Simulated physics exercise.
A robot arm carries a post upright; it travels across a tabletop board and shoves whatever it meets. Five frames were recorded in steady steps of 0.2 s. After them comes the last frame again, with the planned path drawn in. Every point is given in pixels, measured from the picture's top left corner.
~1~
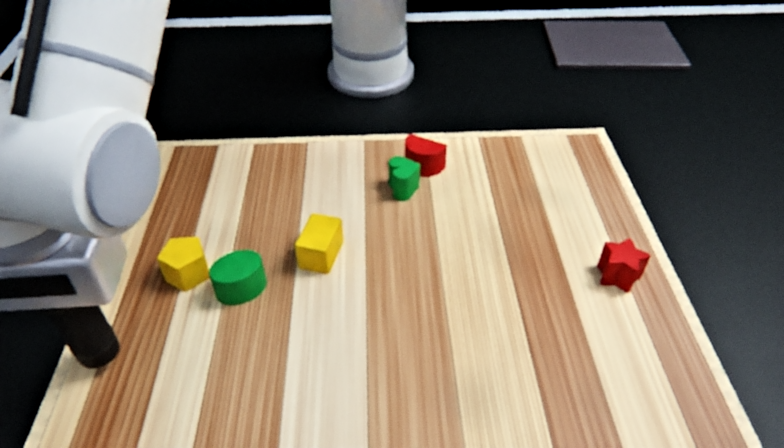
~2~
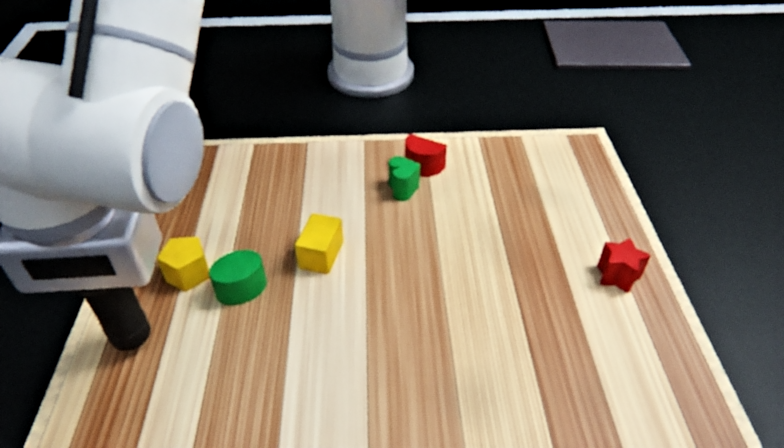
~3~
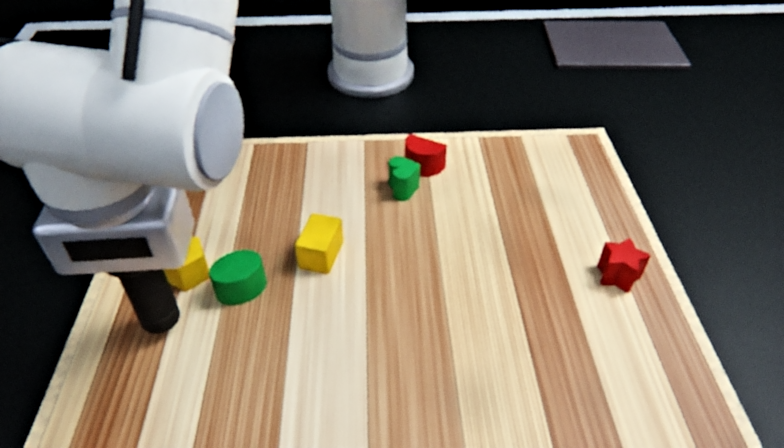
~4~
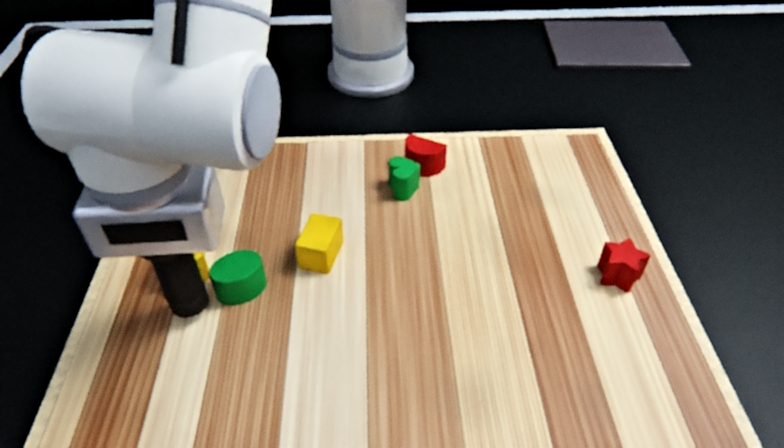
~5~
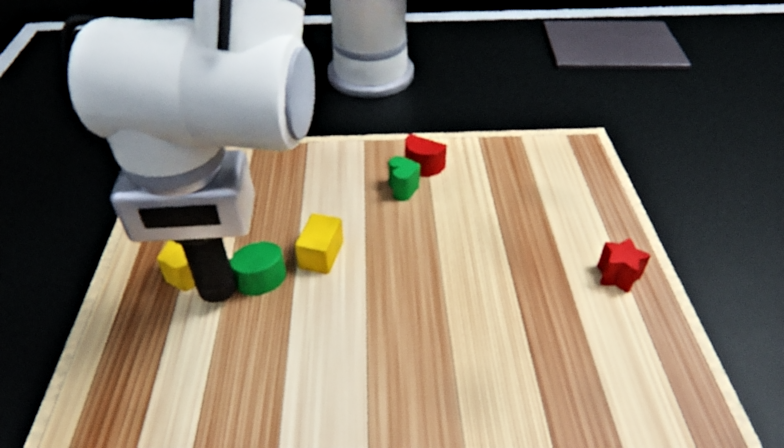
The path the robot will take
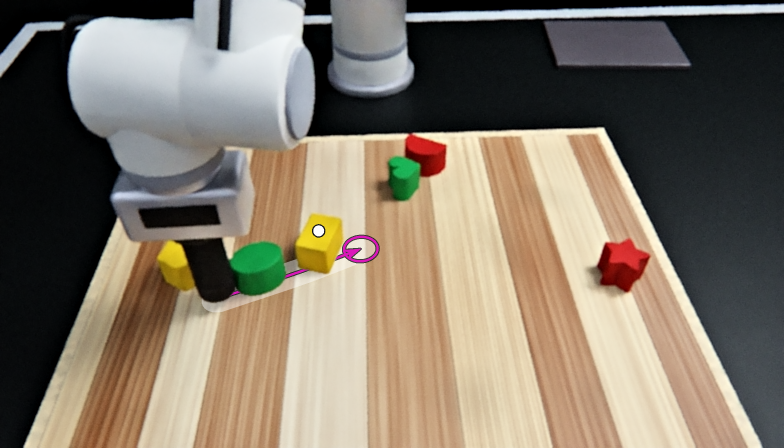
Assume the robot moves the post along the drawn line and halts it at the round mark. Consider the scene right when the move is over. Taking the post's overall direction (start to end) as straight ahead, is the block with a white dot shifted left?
Yes, it checks out.
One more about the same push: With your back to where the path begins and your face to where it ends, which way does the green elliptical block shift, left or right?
My answer: Right.
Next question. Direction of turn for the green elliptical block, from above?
Direction: Clockwise.
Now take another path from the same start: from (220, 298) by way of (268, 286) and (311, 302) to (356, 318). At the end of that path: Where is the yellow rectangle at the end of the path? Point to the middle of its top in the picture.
When the path ends, it will be at (349, 220).
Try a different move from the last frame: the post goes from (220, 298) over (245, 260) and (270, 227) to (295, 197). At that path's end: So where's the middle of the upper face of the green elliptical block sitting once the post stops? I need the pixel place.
Roughly at (284, 237).
Drawn move, from (220, 298) to (361, 249); the dot is on the yellow rectangle.
On the path given first. One third of the way, post (269, 273); green elliptical block (308, 244), turned 15° clockwise; yellow rectangle (342, 223), turned 45° anticlockwise.
Two thirds of the way, post (317, 257); green elliptical block (357, 238), turned 45° clockwise; yellow rectangle (364, 213), turned 100° anticlockwise.
At the end, post (360, 241); yellow five-sided block still; green elliptical block (395, 238), turned 95° clockwise; yellow rectangle (371, 204), turned 90° anticlockwise.
